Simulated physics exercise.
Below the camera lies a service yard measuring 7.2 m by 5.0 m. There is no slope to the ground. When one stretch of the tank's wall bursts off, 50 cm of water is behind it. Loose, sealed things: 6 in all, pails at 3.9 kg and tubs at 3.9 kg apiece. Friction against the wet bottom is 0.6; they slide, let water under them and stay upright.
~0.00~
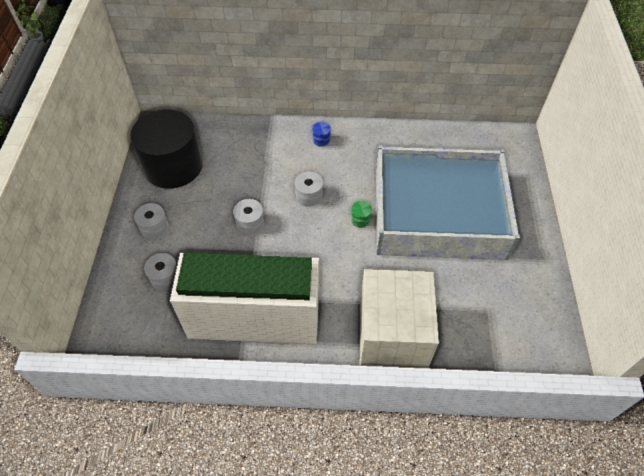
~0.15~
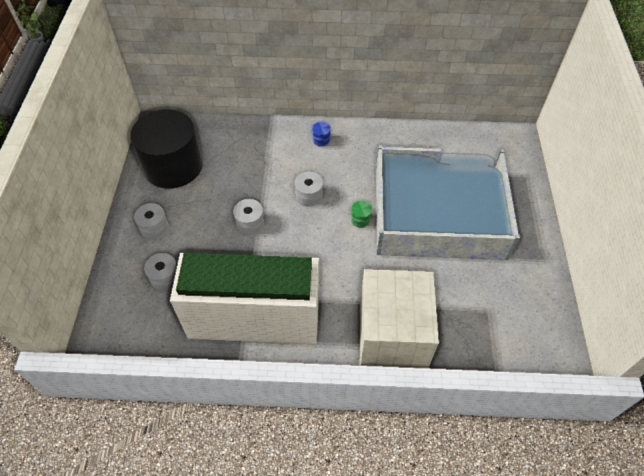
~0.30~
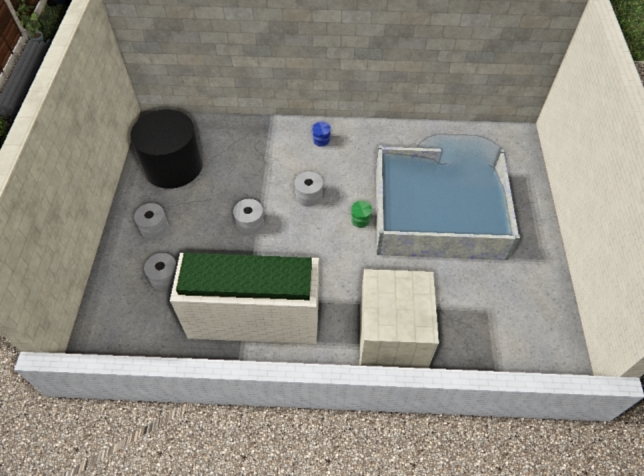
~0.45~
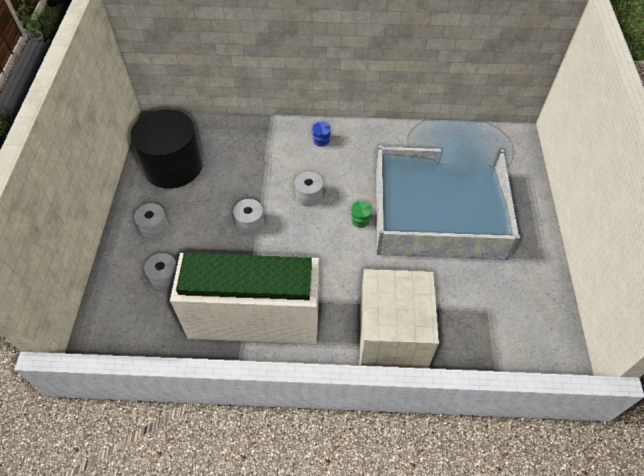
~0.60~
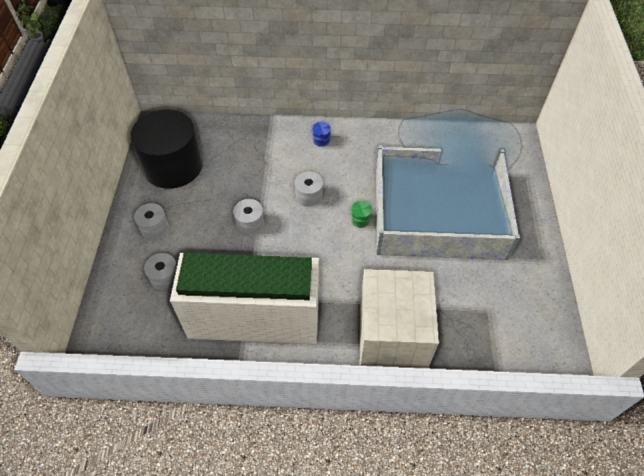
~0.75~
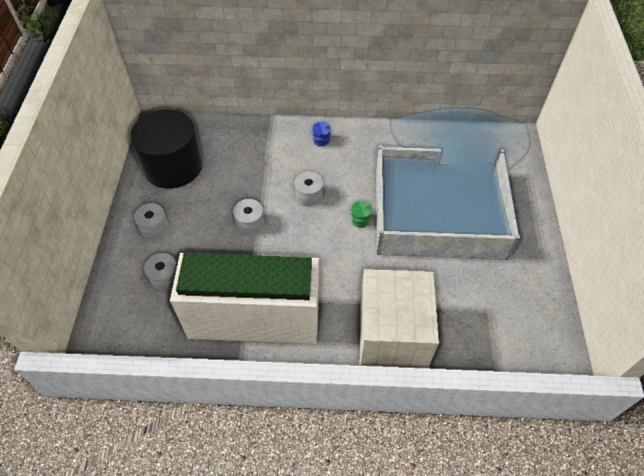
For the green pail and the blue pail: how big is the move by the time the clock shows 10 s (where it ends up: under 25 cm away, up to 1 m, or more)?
In order: The green pail does not really move, the blue pail goes beyond a metre.
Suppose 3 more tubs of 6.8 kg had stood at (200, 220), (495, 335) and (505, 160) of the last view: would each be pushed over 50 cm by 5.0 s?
Answers, first to last: Not exceeding, not exceeding, exceeding.
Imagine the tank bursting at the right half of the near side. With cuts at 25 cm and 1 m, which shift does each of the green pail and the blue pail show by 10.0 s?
First the green pail: It holds steady; as for the blue pail, it inches along.
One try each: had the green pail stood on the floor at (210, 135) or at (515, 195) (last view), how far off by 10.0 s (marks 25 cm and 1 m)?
In that order: It goes a long way; it goes a long way.
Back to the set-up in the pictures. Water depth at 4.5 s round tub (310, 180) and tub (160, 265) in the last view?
I'd estimate 2 cm for the first and 1 cm for the second.
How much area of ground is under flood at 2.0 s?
About 10.0 m2.
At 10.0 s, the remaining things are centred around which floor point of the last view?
The average lands around (226, 256).
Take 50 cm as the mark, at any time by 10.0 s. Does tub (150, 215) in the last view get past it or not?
Lab note: Result beyond threshold.
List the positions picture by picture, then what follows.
The green pail at (362, 209) rests on the ground; the blue pail at (322, 128) rests on the ground; water covers 3.1 m2; 0 of 6 have shifted, in the first picture.
The green pail at (362, 209) rests on the ground; the blue pail at (322, 128), on the bottom; water covers 3.6 m2; 0 of 6 have shifted, in the second picture.
The green pail at (362, 209), on the bottom; the blue pail at (322, 128) rests on the ground; water covers 4.2 m2; 0 of 6 have shifted, in the third picture.
The green pail at (362, 209), on the bottom; the blue pail at (322, 128) rests on the ground; water covers 5.0 m2; 0 of 6 have shifted, in the fourth picture.
The green pail at (362, 209) rests on the ground; the blue pail at (322, 128), on the bottom; 5.4 m2 under water; 0 of 6 have shifted, in the fifth picture.
The green pail at (362, 209) rests on the ground; the blue pail at (322, 128), on the bottom; 5.6 m2 under water; 0 of 6 have shifted, in the sixth picture.
After 2.0 s the green pail is near (362, 209), 0.0 m from its start, aground; the blue pail is near (317, 130), 0.1 m from its start, aground; 0 afloat.
After 4.5 s the green pail is near (362, 209), 0.0 m from its start, aground; the blue pail is near (207, 170), 2.1 m from its start, aground; 0 afloat.
After 7.0 s the green pail is near (362, 209), 0.0 m from its start, aground; the blue pail is near (156, 212), 3.1 m from its start, aground; 1 afloat.
After 10.0 s the green pail is near (362, 209), 0.0 m from its start, aground; the blue pail is near (149, 219), 3.3 m from its start, aground; 4 afloat.
